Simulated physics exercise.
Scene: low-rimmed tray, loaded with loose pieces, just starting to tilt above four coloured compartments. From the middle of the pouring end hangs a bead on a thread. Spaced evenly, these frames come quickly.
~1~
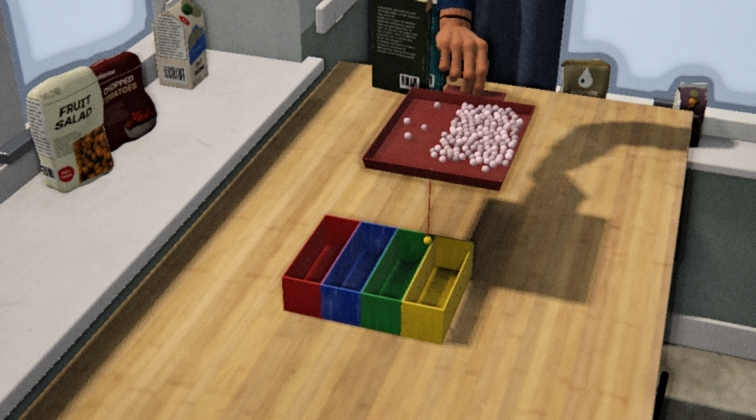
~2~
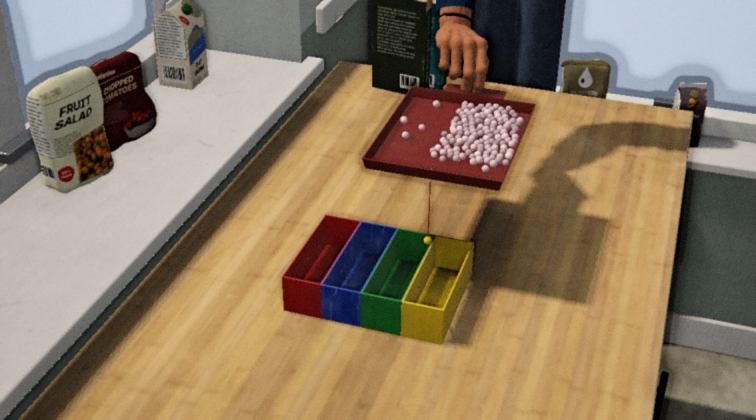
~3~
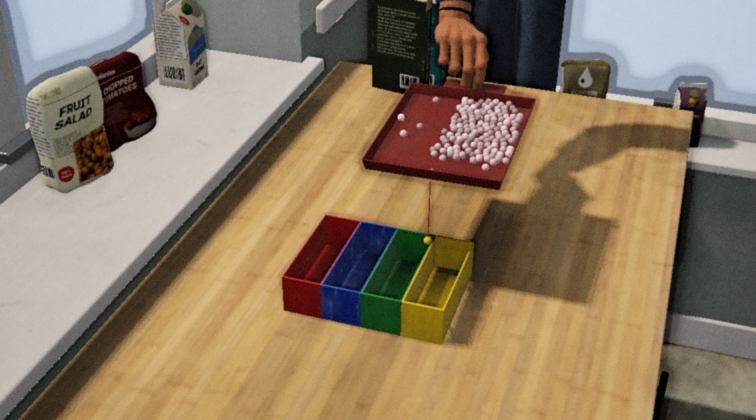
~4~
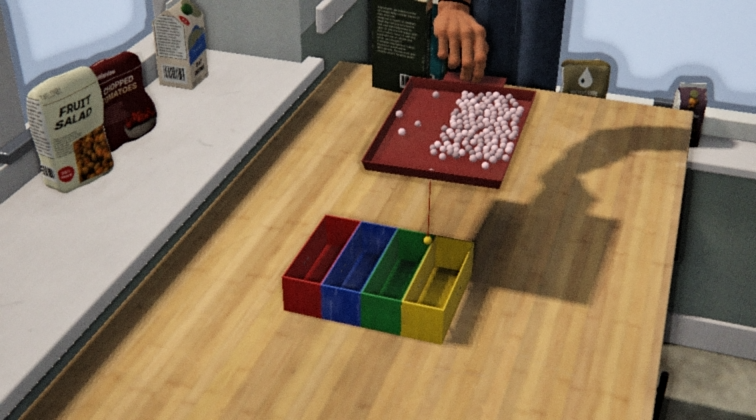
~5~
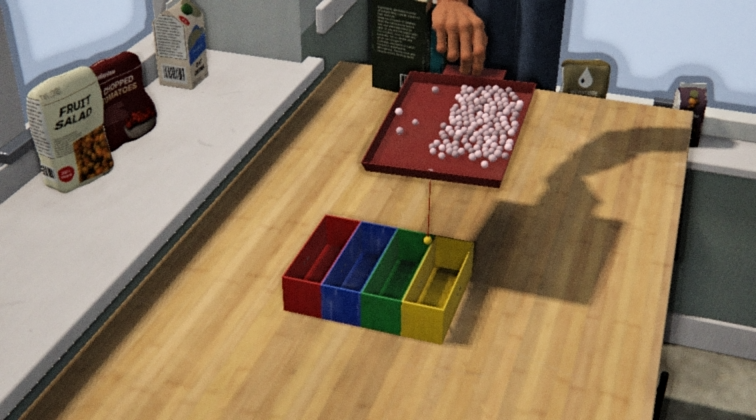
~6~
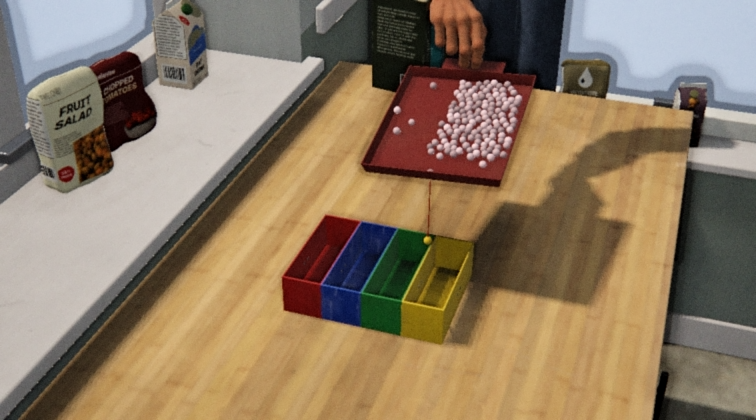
A hand slowly tilts a red tray of pale beads above four coloured compartments.
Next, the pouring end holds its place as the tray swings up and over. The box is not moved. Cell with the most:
Blue.
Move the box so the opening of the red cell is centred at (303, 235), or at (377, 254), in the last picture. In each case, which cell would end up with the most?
First try: The cell in green; second try: That red cell.
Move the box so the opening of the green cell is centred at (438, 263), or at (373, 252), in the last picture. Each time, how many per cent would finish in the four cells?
First case around 90 %, second case around 90 %.
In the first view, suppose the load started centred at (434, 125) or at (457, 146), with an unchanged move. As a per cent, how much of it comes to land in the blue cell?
First 60 %, then 60 %.
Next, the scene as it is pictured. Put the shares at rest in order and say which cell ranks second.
Behind the top one comes the green cell.
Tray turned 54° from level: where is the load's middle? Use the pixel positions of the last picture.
Roughly at (419, 156).
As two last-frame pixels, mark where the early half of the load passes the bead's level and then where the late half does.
Early-half point (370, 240); late-half point (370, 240).
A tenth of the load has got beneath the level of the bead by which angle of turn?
80 degrees.
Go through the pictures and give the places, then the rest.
In the first frame, corners of the pouring end at (366, 157) and (500, 180), level; middle of the load at (481, 134), sugar pearls; bead on its thread at (428, 240); red cell at (302, 294); blue cell at (341, 302); green cell at (381, 311); yellow cell at (422, 320).
In the second frame, corners of the pouring end at (366, 157) and (500, 180), level; middle of the load at (481, 133).
In the third frame, corners of the pouring end at (365, 158) and (499, 179), tipped barely, lowest at the left corner; middle of the load at (481, 131).
In the fourth frame, corners of the pouring end at (365, 160) and (499, 178), tipped a little, lowest at the left corner; middle of the load at (481, 126).
In the fifth frame, corners of the pouring end at (365, 161) and (499, 178), tipped a little, lowest at the left corner; middle of the load at (480, 122).
In the sixth frame, corners of the pouring end at (365, 162) and (498, 177), tipped a little, lowest at the left corner; middle of the load at (479, 119), a small part on the move; red cell at (302, 294); blue cell at (341, 302); green cell at (381, 311); yellow cell at (422, 320).
Soon, tray tipped steeply; nearly all on the tray; a stray few in the blue cell; a stray few in the yellow cell; a stray few in the red cell; a stray few falling or outside the box.
A while on, tray tipped right over; about a quarter on the tray; about a third in the blue cell; about a quarter in the green cell; a small part in the red cell; a stray few in the yellow cell; about a quarter falling or outside the box.
Towards the end, tray tipped past a quarter turn; about half in the blue cell; about a quarter in the green cell; a small part in the yellow cell; a small part in the red cell; a stray few falling or outside the box.
Finally, tray tipped past a quarter turn; about half in the blue cell; about a quarter in the green cell; a small part in the yellow cell; a small part in the red cell; a stray few outside the box.
